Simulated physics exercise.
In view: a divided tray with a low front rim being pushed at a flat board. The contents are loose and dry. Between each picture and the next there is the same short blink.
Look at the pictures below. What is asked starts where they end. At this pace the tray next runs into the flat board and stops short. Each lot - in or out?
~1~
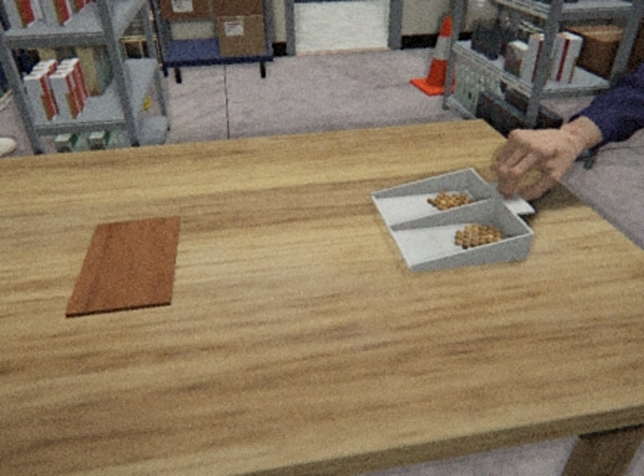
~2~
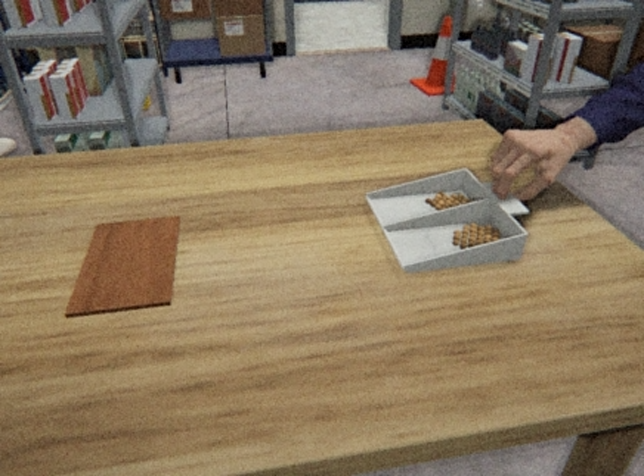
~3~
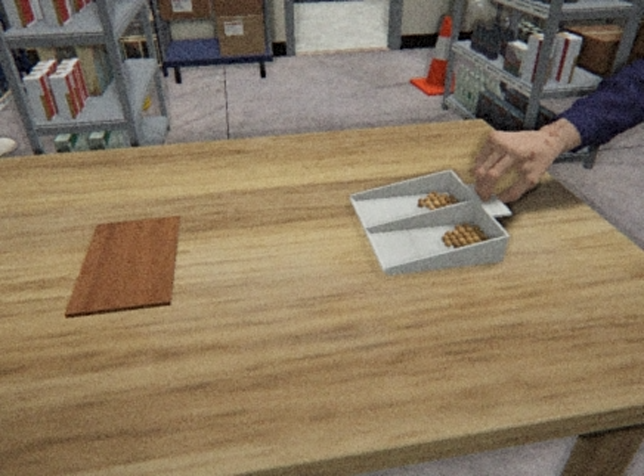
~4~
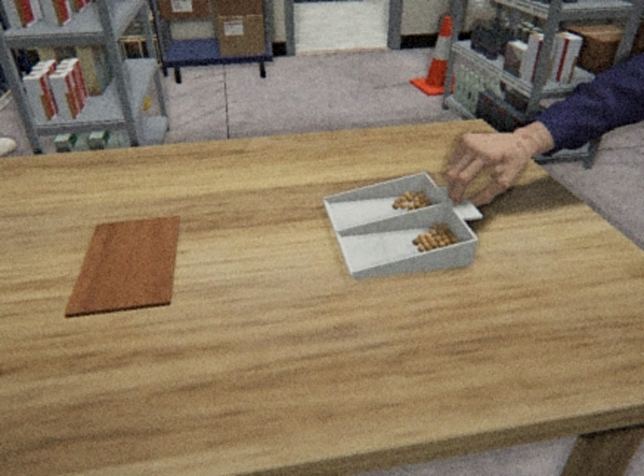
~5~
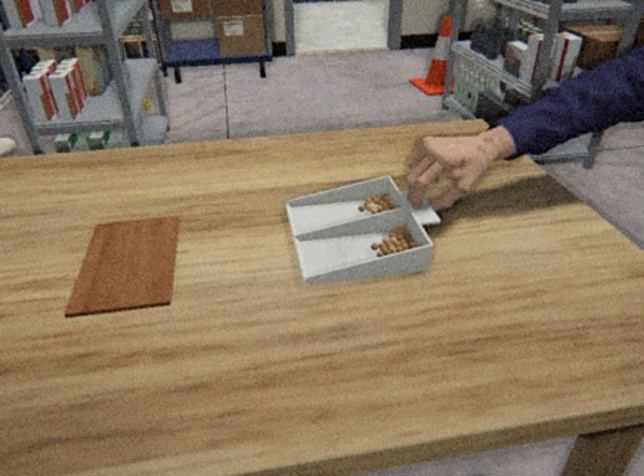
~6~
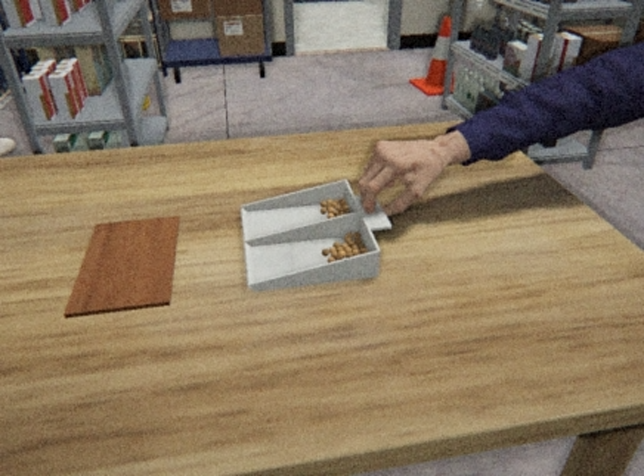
Front lot: Some out; back lot: Some out.
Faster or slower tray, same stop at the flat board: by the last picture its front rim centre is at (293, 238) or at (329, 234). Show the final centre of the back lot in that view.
Lab note: Resting centre close to (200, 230), then close to (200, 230).
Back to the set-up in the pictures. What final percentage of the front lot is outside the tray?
Near 70 %.
Then, 0.04 s past the last view, tray still sliding, front rim near (211, 247); front lot all inside; back lot all inside.
Then, 0.19 s past the last view, tray stopped at the flat board; front lot about a quarter out of the tray; back lot a small part out of the tray.
Then, 0.40 s past the last view, tray stopped at the flat board; front lot about two thirds out of the tray; back lot about half out of the tray.
Finally, tray stopped at the flat board; front lot about two thirds out of the tray; back lot about half out of the tray.
